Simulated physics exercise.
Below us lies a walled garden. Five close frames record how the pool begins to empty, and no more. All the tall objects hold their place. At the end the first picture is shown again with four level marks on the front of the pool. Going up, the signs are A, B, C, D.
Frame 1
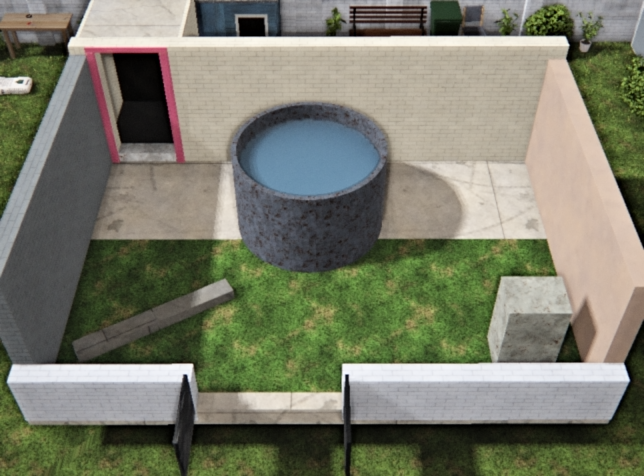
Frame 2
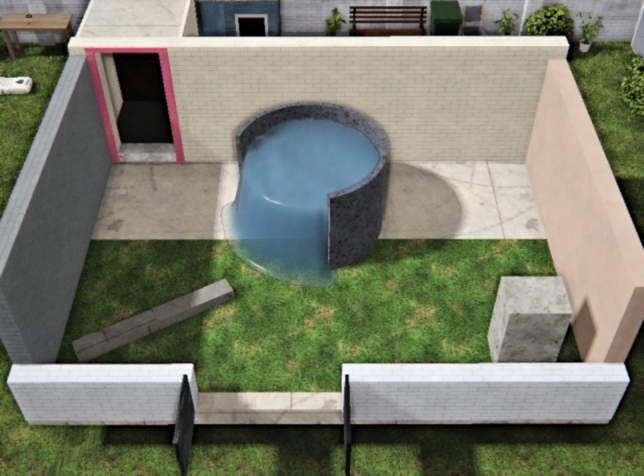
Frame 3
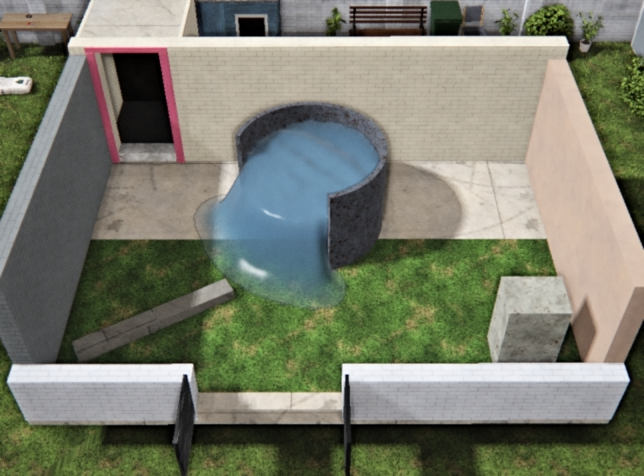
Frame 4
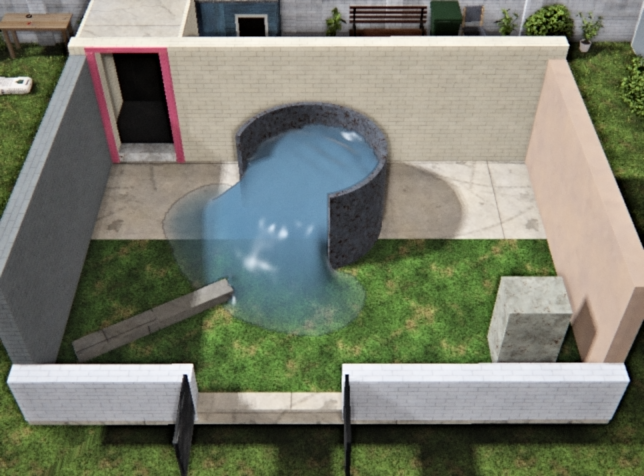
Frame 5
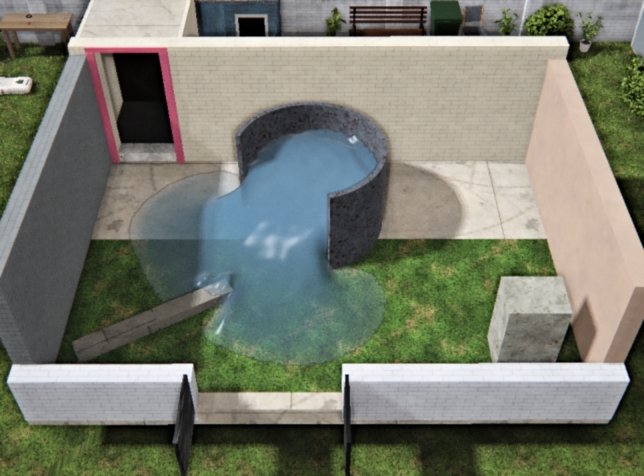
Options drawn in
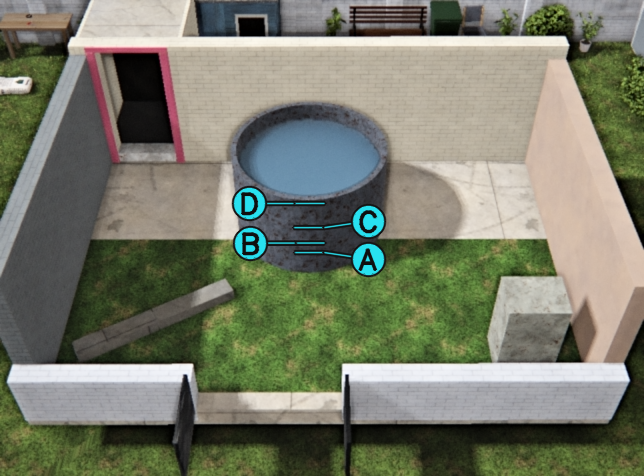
Water sits still in a round, dark stone pool inside a walled garden, then pours out through an opening at the pool's front left. It spreads over the paving toward the pink doorway and across the grass toward the front wall, reaching around the near end of the long, low block.
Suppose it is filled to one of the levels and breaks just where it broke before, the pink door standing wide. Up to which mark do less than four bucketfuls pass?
Go for C.
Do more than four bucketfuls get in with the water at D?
Yes, it does.
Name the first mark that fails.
That would be D.
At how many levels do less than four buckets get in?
Three of the four.
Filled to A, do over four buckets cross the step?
No.
On the marked copy, A at (309, 252); B at (309, 243); C at (309, 227); D at (308, 203); from the bottom up A, B, C, D.
With A, nothing gets over.
With B, nothing gets over.
With C, a splash gets over, under a bucket.
With D, about 8 bucketfuls get in.
